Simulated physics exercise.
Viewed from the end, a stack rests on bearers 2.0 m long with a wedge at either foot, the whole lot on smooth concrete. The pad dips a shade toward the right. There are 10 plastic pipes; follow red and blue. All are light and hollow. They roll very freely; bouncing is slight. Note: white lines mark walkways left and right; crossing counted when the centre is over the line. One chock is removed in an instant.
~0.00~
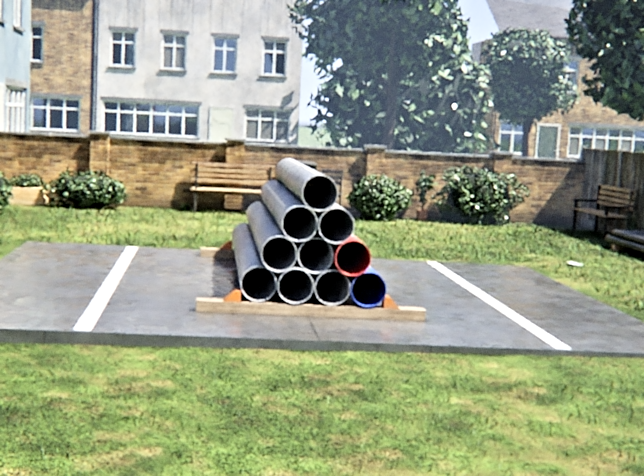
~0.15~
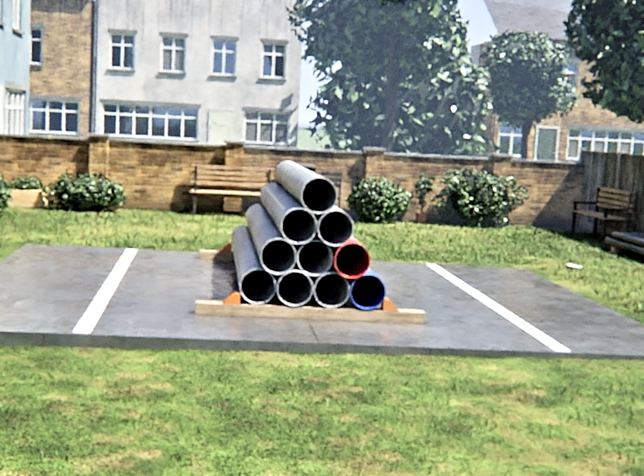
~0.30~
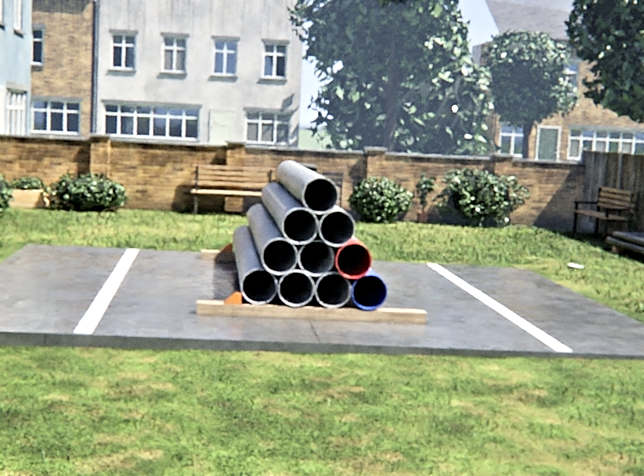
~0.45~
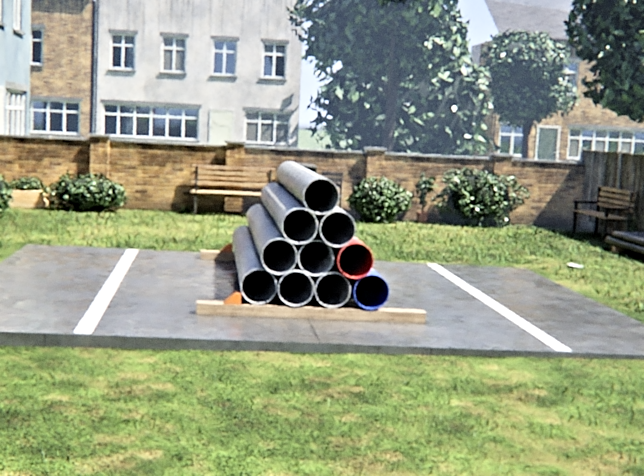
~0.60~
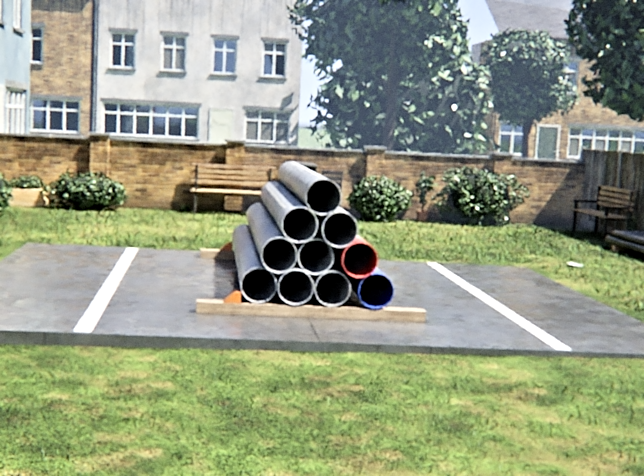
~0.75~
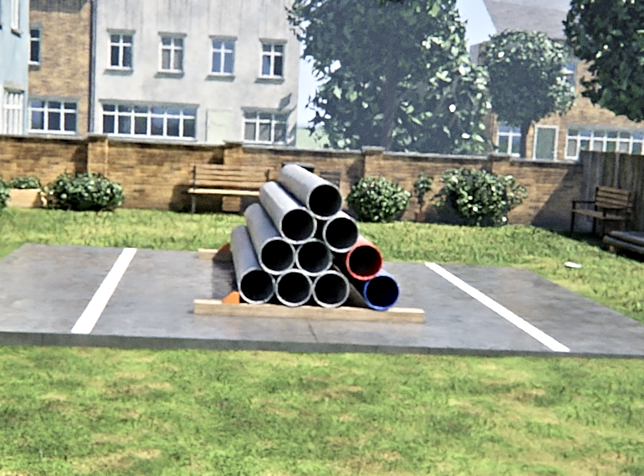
A stack of grey pipes sat still on a concrete pad until the orange wedge at its right foot disappeared, and then the blue-rimmed and red-rimmed pipes on that side shifted slightly to the right.
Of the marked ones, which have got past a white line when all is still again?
Red: Yes; blue: Yes.
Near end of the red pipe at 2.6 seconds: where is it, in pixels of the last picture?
That would be about (465, 307) in pixels.
Then, 1.6 s in, red is on the bearers, 10 cm from the bearers' right end, rolling right; blue is off the bearers, 45 cm short of the right line, rolling right; 0 past a line.
Then, 2.6 s in, red is off the bearers, 60 cm short of the right line, rolling right; blue is past the right line; 1 past a line.
Then, 3.7 s in, red is past the right line; blue is past the right line; 2 past a line.
In the end (10.9 s), red is past the right line; blue is past the right line; 6 past a line.
